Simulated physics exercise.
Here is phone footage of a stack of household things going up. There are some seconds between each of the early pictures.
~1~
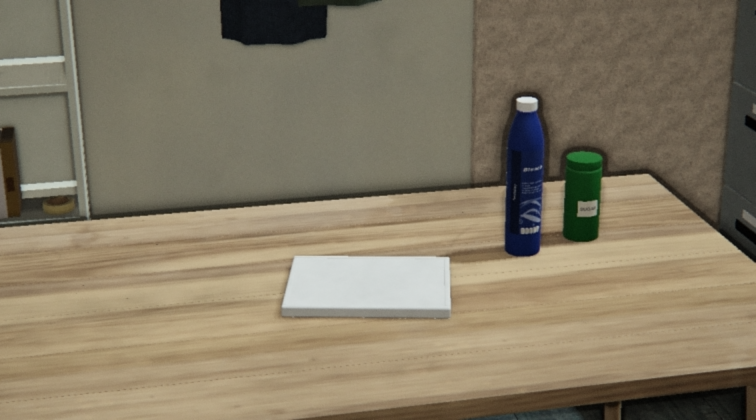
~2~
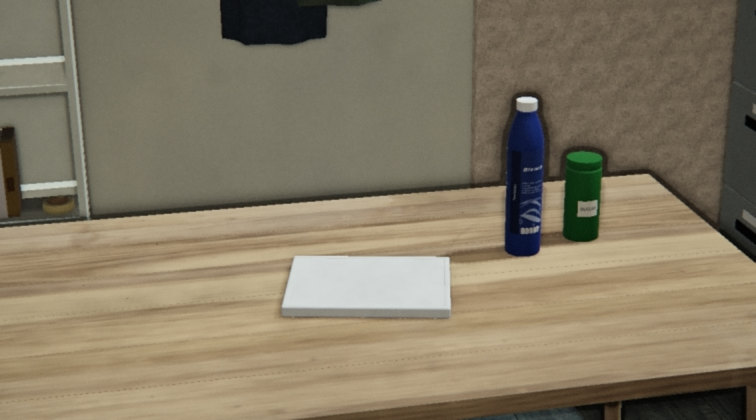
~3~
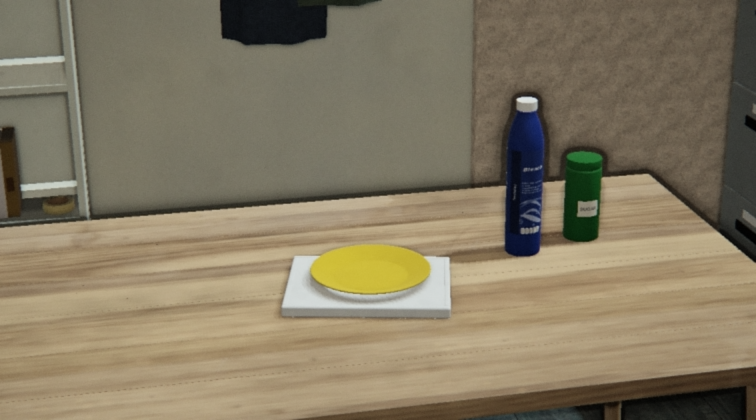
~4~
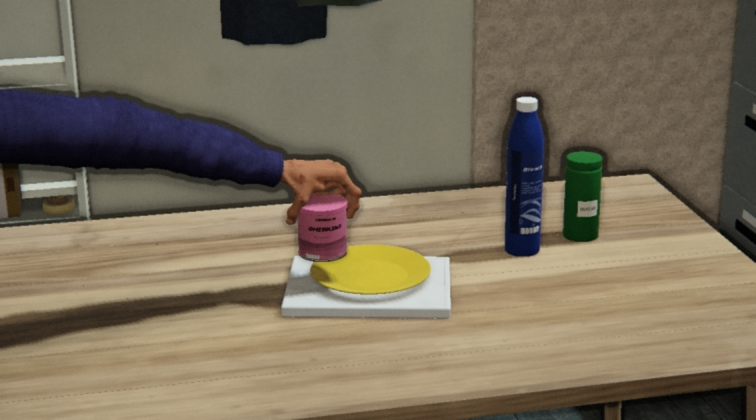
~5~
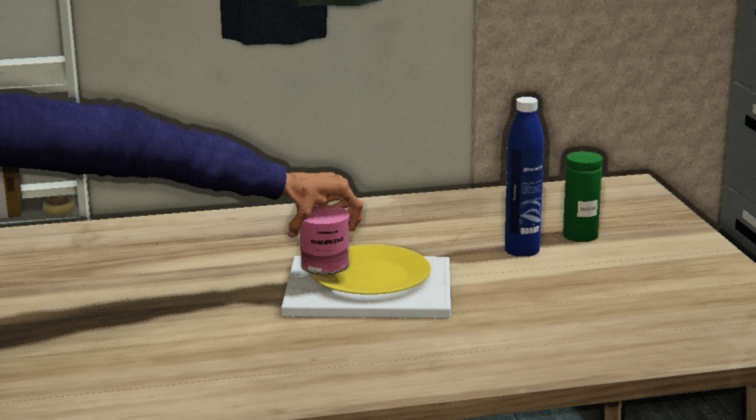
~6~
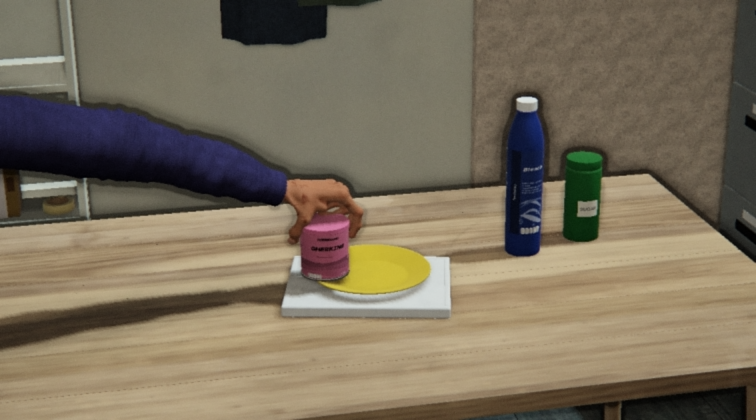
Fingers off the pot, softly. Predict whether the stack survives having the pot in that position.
Prediction: It survives.
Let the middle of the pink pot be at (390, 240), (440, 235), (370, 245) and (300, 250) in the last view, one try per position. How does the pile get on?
Case one: Stable. Case two: Falls over. Case three: Stable. Case four: Falls over.
Then, 0.70 s after the last picture, nothing has stirred.
Then, 1.60 s after the last picture, pink pot resting near (325, 247).
At rest, all 5 in place. Seen from the same camera at the end, pink pot near (325, 247). The pile holds.
